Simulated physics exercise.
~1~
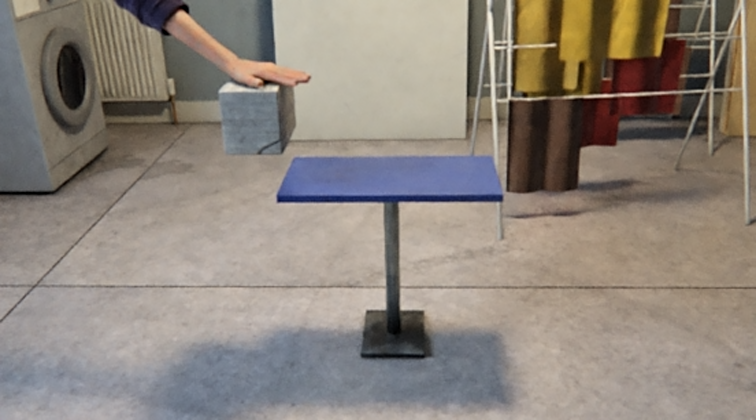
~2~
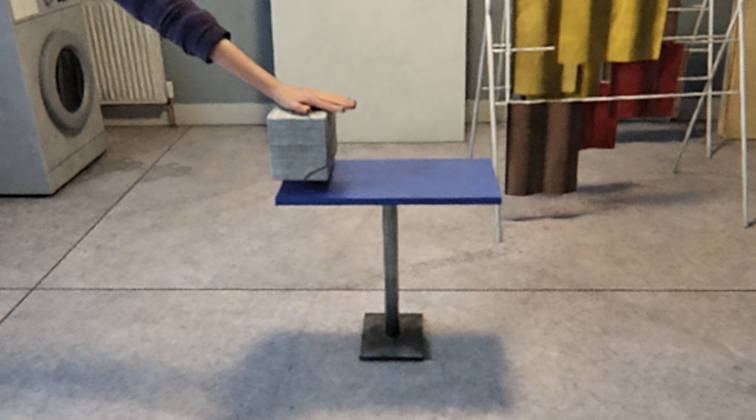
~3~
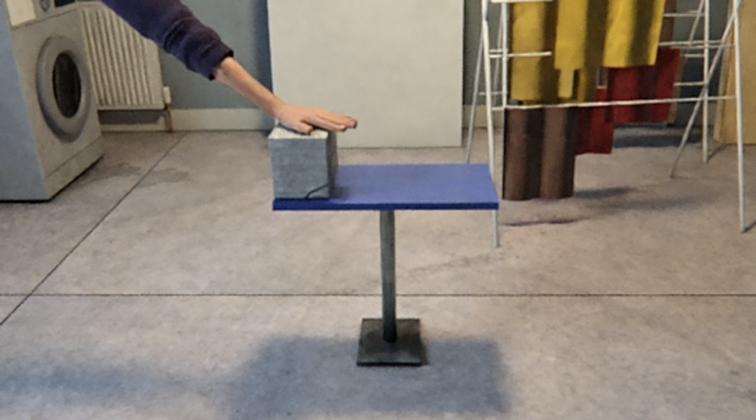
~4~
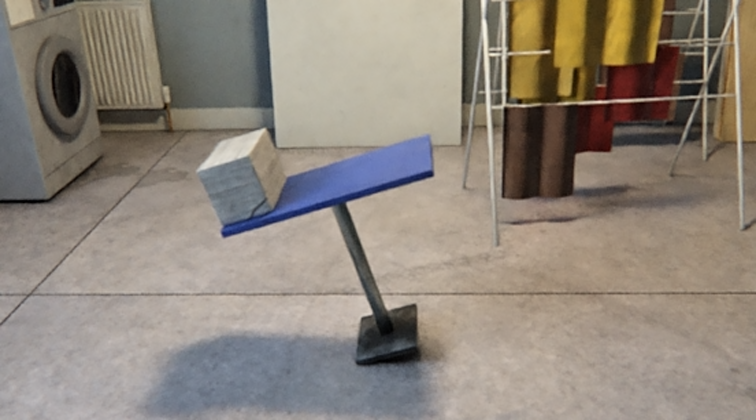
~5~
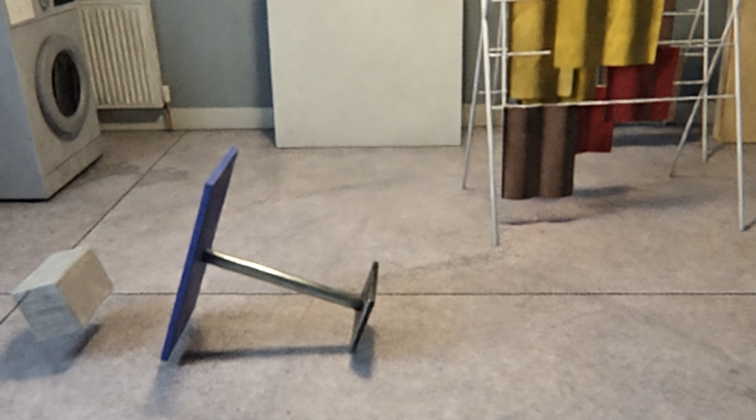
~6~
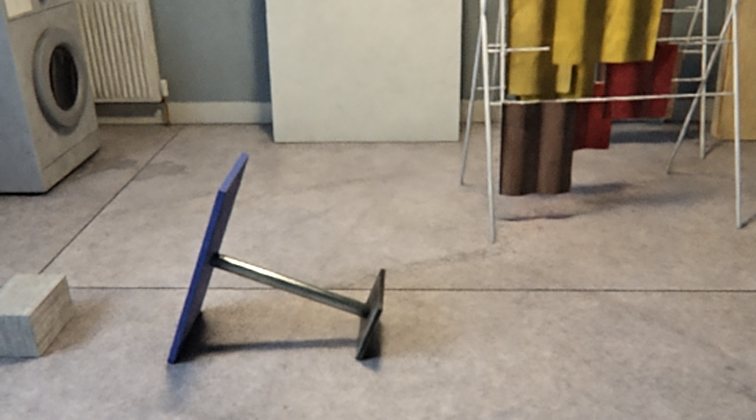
The clip shows a hand lowering a grey block onto the left end of a small blue pedestal table and letting go. The table tips over to the left, the block slides off and tumbles to the floor, and the table ends up lying on its side.
